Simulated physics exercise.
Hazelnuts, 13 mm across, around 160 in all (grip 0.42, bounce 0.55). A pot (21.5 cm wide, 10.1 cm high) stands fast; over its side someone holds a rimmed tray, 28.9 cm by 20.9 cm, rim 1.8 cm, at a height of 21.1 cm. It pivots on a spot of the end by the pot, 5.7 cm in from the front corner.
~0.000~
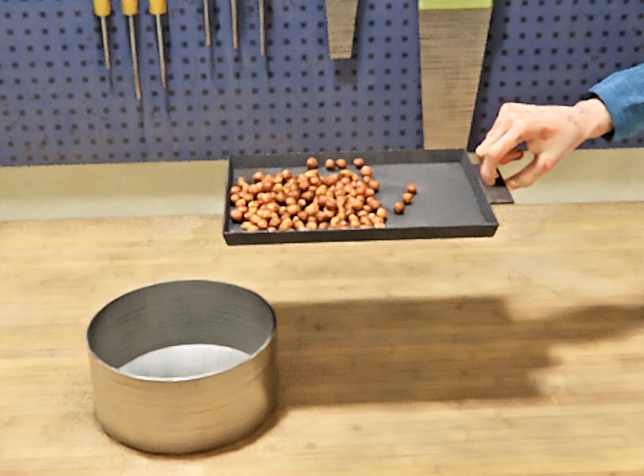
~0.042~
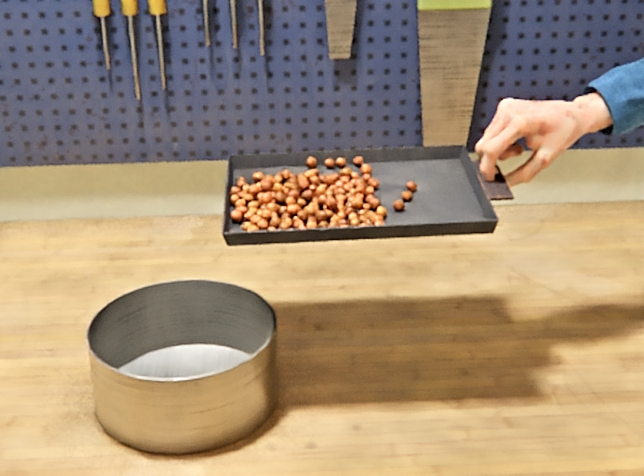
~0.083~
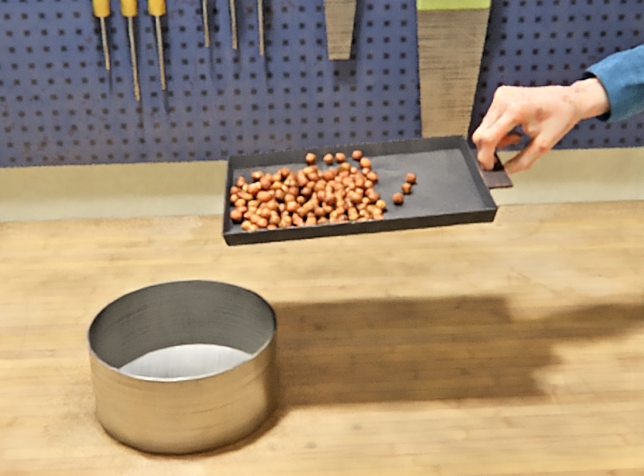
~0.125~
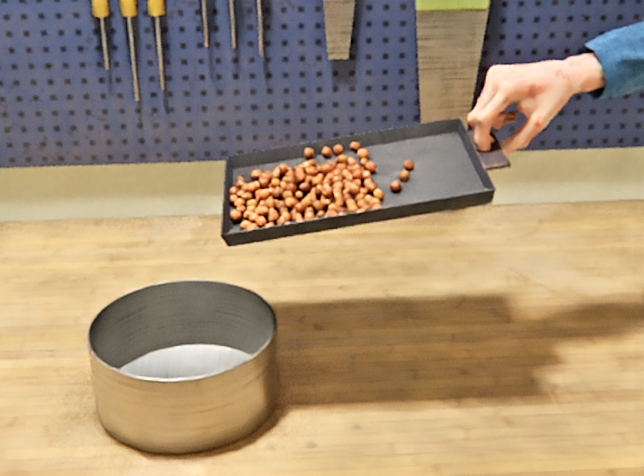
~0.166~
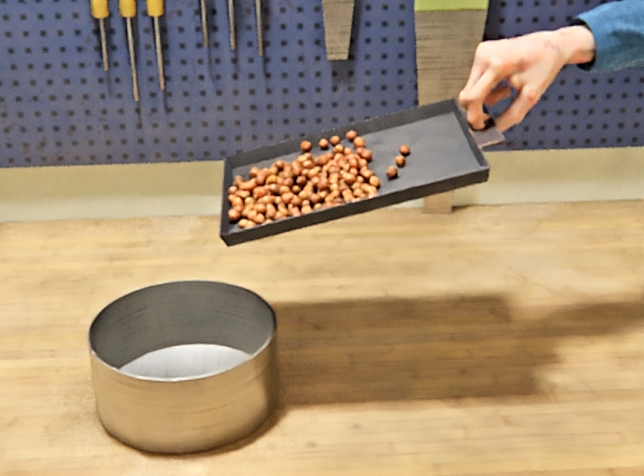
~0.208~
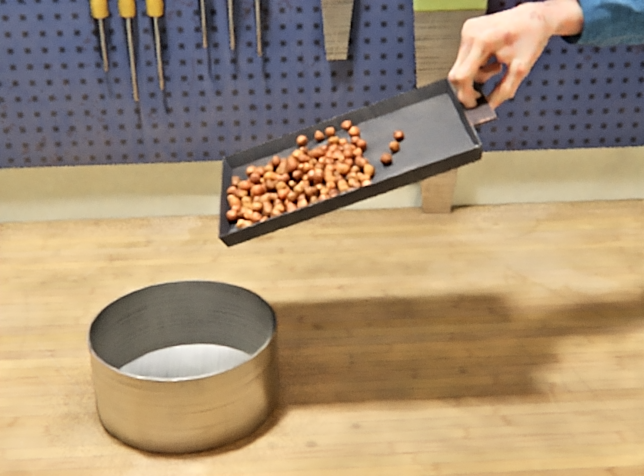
At first, a hand holds a dark rimmed tray of small round brown pieces nearly level, above and to the right of an open metal pot on a wooden surface. The hand then raises the tray's right end steadily, slanting it down toward the left, while the pieces stay clustered and the pot stays still.
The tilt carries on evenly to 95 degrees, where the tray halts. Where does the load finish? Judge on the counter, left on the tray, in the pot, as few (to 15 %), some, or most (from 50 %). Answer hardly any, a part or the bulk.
On the counter: A part; left on the tray: Hardly any; in the pot: The bulk.
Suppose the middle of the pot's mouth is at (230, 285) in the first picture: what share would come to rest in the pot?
Some 70 per cent.
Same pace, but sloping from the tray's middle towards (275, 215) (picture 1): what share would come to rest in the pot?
About 95 per cent.
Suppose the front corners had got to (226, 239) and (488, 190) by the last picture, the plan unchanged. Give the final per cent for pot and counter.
Pot 100, counter 0.
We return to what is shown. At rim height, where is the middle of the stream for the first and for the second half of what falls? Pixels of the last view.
First near (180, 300), later near (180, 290).
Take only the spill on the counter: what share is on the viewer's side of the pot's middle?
About 0 per cent.
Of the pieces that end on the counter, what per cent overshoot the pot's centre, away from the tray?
Some 70 per cent.
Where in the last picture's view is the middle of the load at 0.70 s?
At about (224, 183).
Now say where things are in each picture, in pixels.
The first picture shows tray tilt 0 degrees, front corners at (227, 231) and (494, 222); middle of the pieces at (309, 201); pot at (181, 325).
The second picture shows tray tilt 1 degrees, front corners at (227, 231) and (494, 218); middle of the pieces at (309, 200).
The third picture shows tray tilt 4 degrees, front corners at (226, 232) and (493, 207), lowest corner left front; middle of the pieces at (308, 197).
The fourth picture shows tray tilt 8 degrees, front corners at (225, 232) and (490, 188), lowest corner left front; middle of the pieces at (307, 191).
The fifth picture shows tray tilt 14 degrees, front corners at (224, 233) and (484, 166), lowest corner left front; middle of the pieces at (304, 185).
The sixth picture shows tray tilt 19 degrees, front corners at (222, 234) and (477, 145), lowest corner left front; middle of the pieces at (300, 179); pot at (182, 325). Its pace works out near 130 degrees a second.
After 0.50 s, tilt 56 degrees; the tray holds 100 %, the pot 0 %.
After 0.70 s, tilt 82 degrees; the tray holds 85 %, the pot 5 %.
After 1.01 s, tilt 95 degrees; the tray holds 0 %, the pot 55 %.
At rest (2.2 s), counter 40 %, tray 0 %, pot 60 %.
